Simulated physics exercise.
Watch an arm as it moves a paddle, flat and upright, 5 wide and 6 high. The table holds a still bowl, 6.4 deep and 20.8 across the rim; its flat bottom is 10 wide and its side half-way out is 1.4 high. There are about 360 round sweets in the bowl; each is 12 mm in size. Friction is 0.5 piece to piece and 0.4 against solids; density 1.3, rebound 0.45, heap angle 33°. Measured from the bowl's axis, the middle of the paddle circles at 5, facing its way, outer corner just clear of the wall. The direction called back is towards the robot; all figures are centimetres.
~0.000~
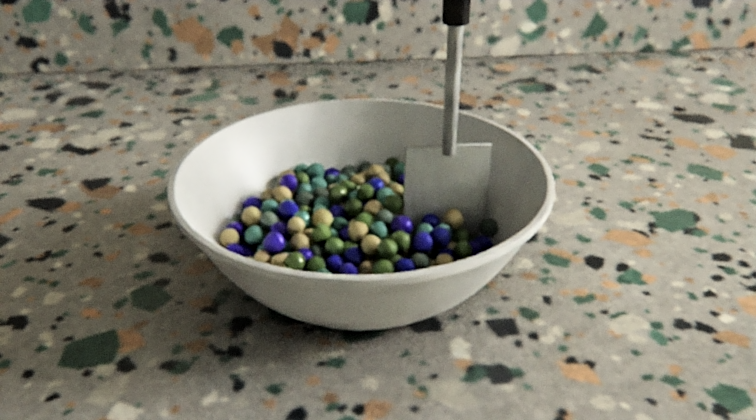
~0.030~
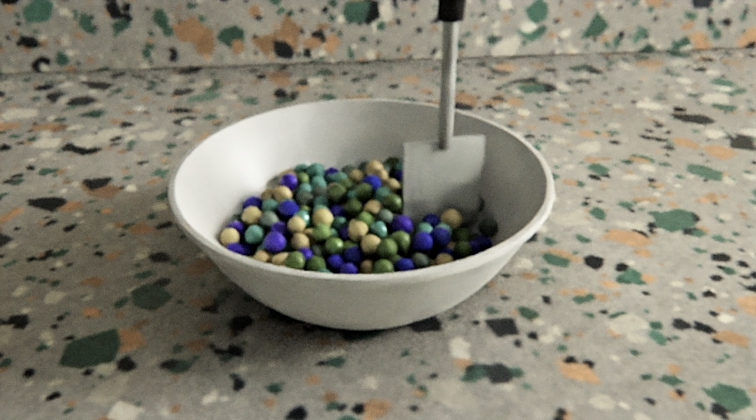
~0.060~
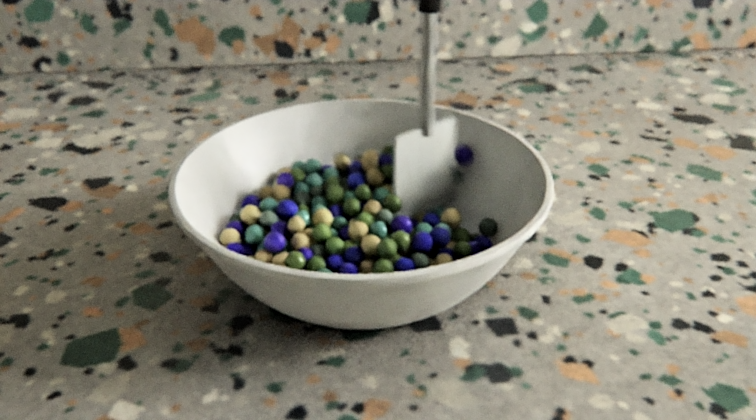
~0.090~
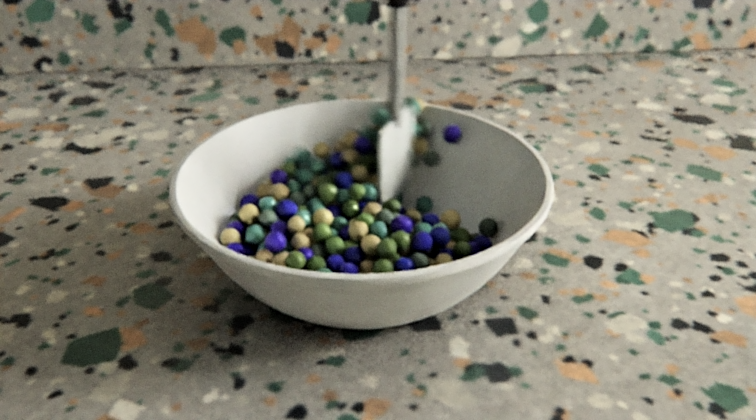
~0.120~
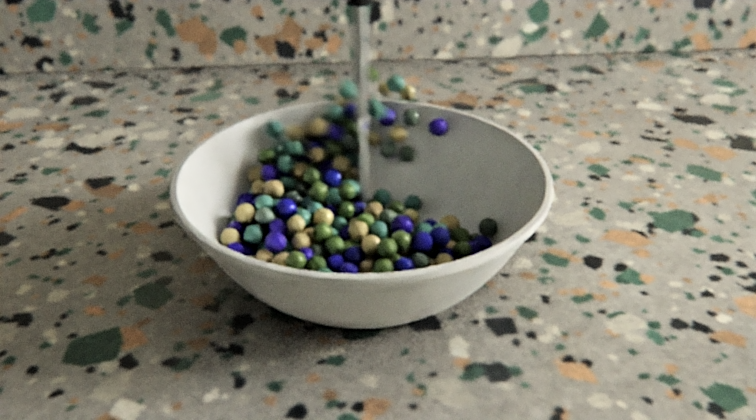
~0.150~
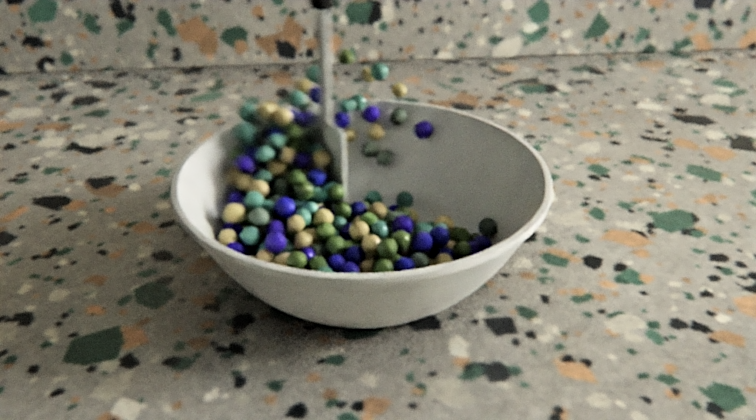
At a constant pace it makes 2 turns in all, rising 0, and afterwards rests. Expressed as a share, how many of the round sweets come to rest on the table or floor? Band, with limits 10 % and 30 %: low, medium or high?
High.
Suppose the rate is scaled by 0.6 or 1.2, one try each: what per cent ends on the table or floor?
Estimates in order: Near 20 % and near 55 %.
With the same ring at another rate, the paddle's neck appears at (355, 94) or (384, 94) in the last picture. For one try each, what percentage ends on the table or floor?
Around 35 and 20 per cent respectively.
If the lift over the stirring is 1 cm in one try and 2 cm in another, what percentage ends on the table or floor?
About 40 per cent on the first try and 30 per cent on the second.
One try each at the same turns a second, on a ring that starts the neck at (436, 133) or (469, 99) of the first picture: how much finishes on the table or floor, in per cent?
Near 35 per cent and near 35 per cent, in that order.
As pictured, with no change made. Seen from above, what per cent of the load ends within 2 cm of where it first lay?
About 5 per cent.
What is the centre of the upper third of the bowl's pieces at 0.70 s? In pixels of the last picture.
Somewhere around (271, 260), I think.
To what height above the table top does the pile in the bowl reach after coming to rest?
Measured height: Some 5.5 cm.
After 0.42 s, 348° round, highest piece 10 above the table; 274 in the bowl, 57 on the table or floor, 33 in flight or on the tool.
After 0.70 s, 225° round, highest piece 9 above the table; 219 in the bowl, 135 on the table or floor, 10 in flight or on the tool.
After 1.03 s, 0° round, highest piece 6 above the table; 199 in the bowl, 164 on the table or floor, 1 in flight or on the tool.
After 1.73 s, 0° round, highest piece 5 above the table; 199 in the bowl, 165 on the table or floor.
At rest, 199 in the bowl, 165 on the table or floor. That is 45 % on the table or floor.
